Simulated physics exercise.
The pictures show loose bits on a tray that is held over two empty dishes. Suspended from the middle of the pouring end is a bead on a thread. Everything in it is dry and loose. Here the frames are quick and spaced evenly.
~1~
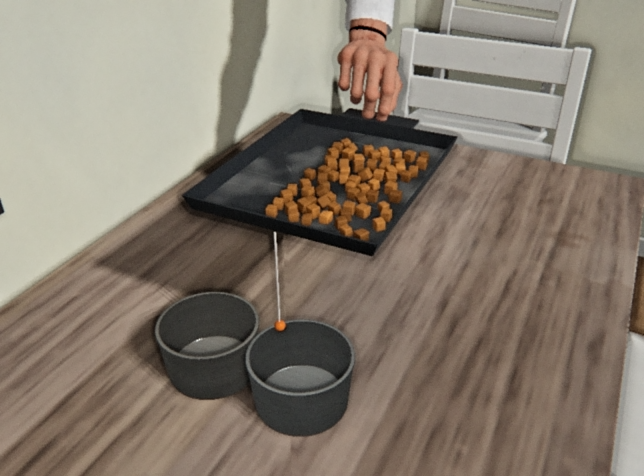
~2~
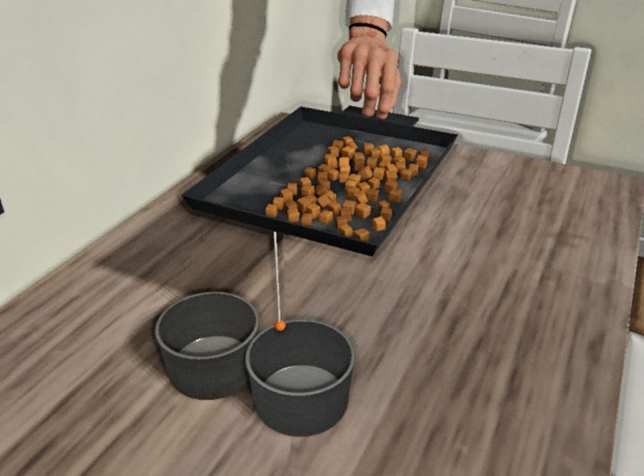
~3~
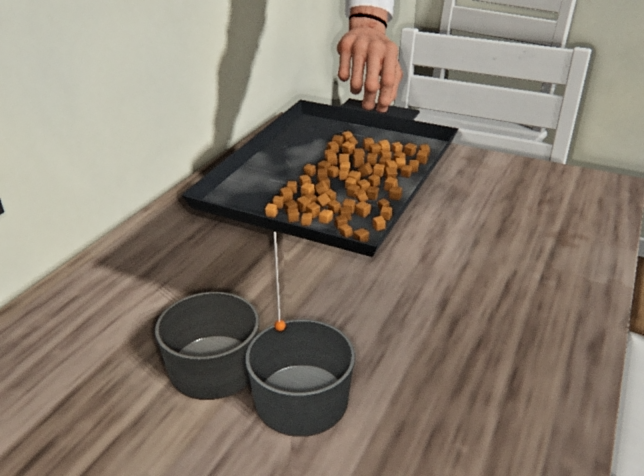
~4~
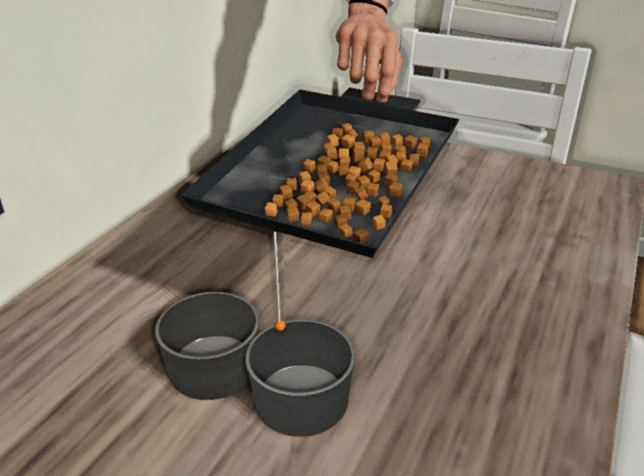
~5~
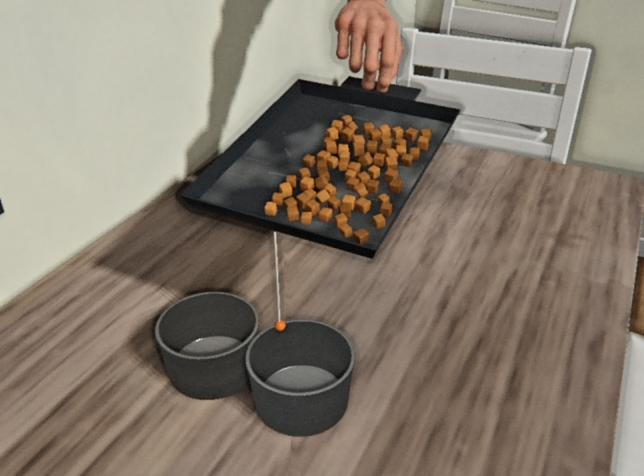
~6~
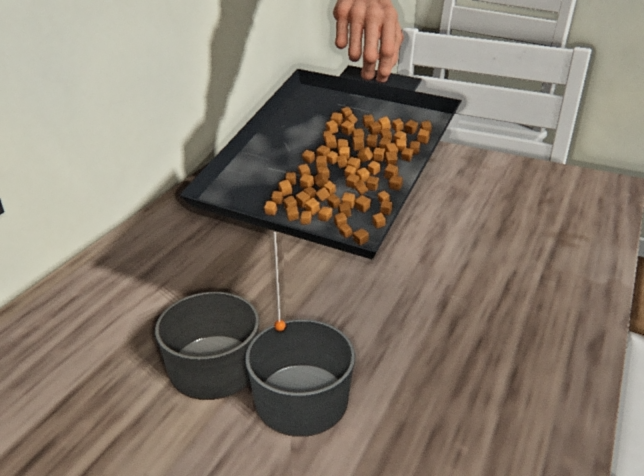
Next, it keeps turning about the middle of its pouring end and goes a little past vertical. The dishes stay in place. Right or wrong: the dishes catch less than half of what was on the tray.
Right - they catch less than half.
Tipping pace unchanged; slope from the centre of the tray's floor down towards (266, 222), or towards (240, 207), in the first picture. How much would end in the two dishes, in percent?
I'd say roughly 30 percent with the first slope, 90 percent with the other.
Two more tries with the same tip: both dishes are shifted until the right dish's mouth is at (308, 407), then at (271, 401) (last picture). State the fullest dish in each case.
Right side first, Right side second.
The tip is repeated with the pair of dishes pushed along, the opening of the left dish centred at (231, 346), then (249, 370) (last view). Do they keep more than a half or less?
At place one the greater share; at place two the greater share.
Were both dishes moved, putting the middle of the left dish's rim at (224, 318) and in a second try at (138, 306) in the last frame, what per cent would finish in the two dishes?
Close to 20 in a hundred, then close to 10 in a hundred.
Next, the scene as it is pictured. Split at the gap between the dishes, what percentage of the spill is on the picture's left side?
I'd put it at close to 40 per cent.
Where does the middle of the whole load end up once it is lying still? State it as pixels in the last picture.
About pixel (284, 461).
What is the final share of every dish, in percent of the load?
I'd say some 0 in a hundred wind up in the left dish, and some 30 in a hundred in the right.
Shortly afterwards, tray tipped steeply; all but a few on the tray; only a few in the air.
Next, tray tipped right over; all but a few on the tray; a little outside both; only a few in the air.
Some moments later, tray tipped past a quarter turn; near a quarter in the right dish; only a few in the left dish; the bulk outside both.
In the end, tray tipped past a quarter turn; near a quarter in the right dish; only a few in the left dish; the bulk outside both.
